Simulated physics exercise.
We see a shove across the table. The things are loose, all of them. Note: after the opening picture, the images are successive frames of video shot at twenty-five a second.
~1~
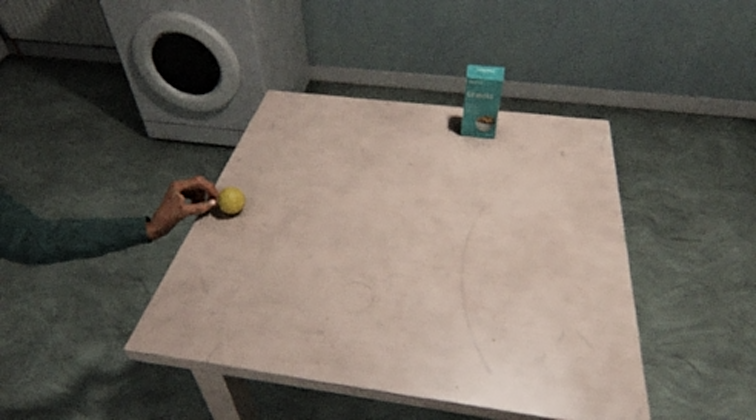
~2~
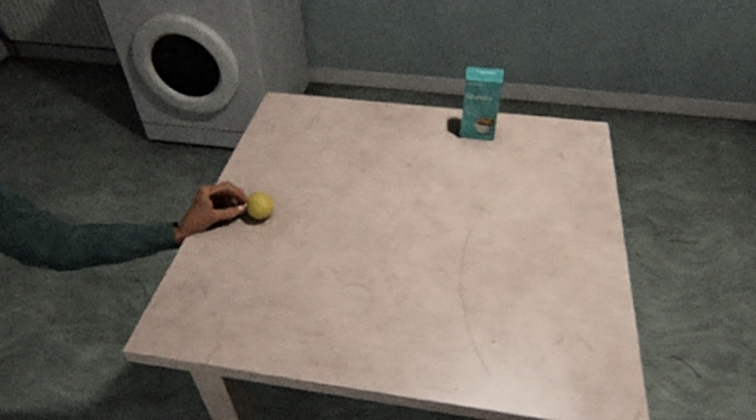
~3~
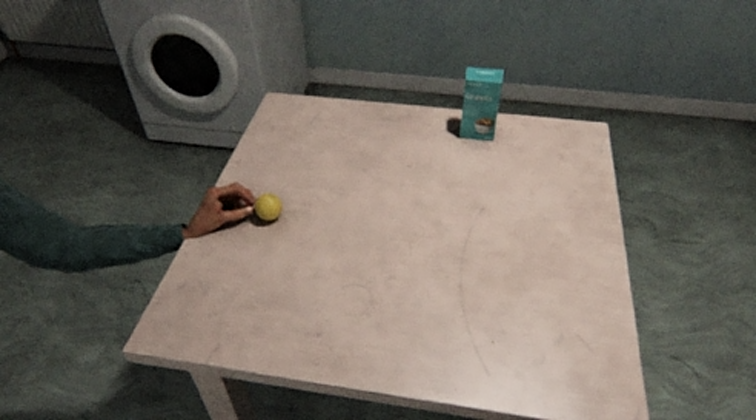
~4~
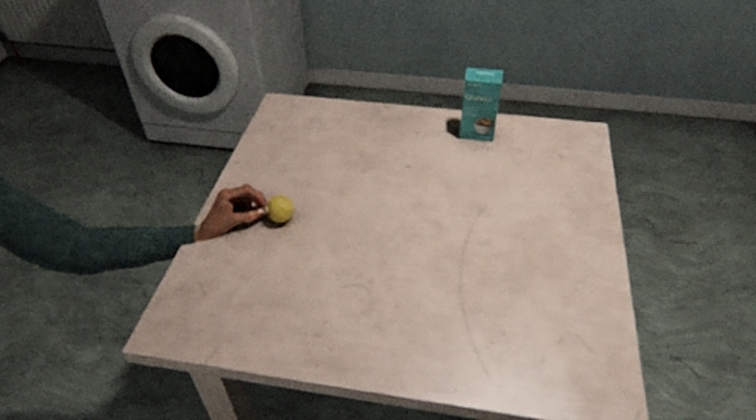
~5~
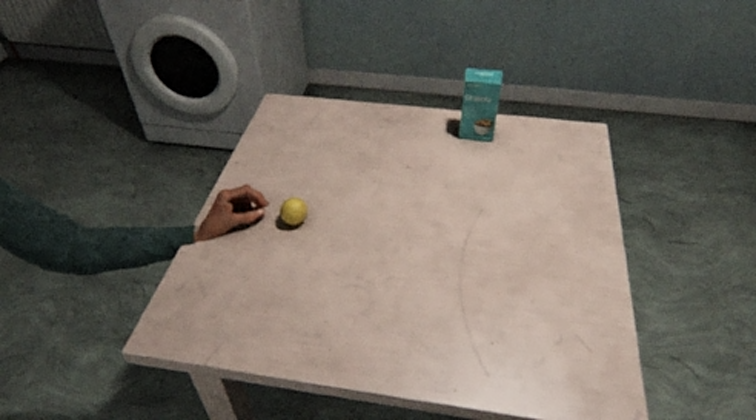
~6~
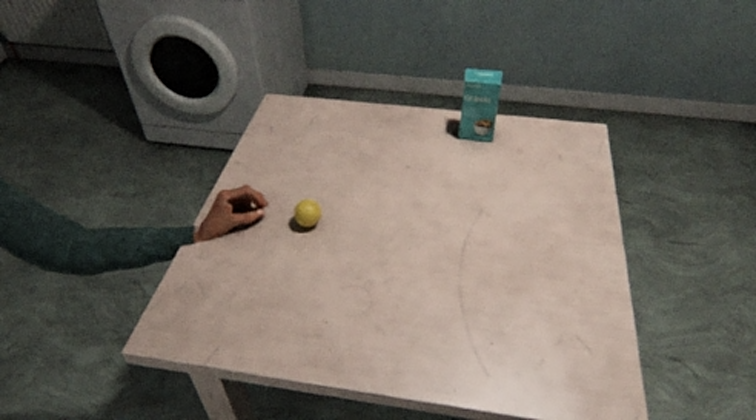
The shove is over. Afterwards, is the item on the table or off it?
It carries over the edge.
Then, 0.50 s later than the last frame, yellow lemon moved well along near (471, 232).
Then, 1.20 s later than the last frame, yellow lemon now off the table.
When it is over, off the table, yellow lemon.
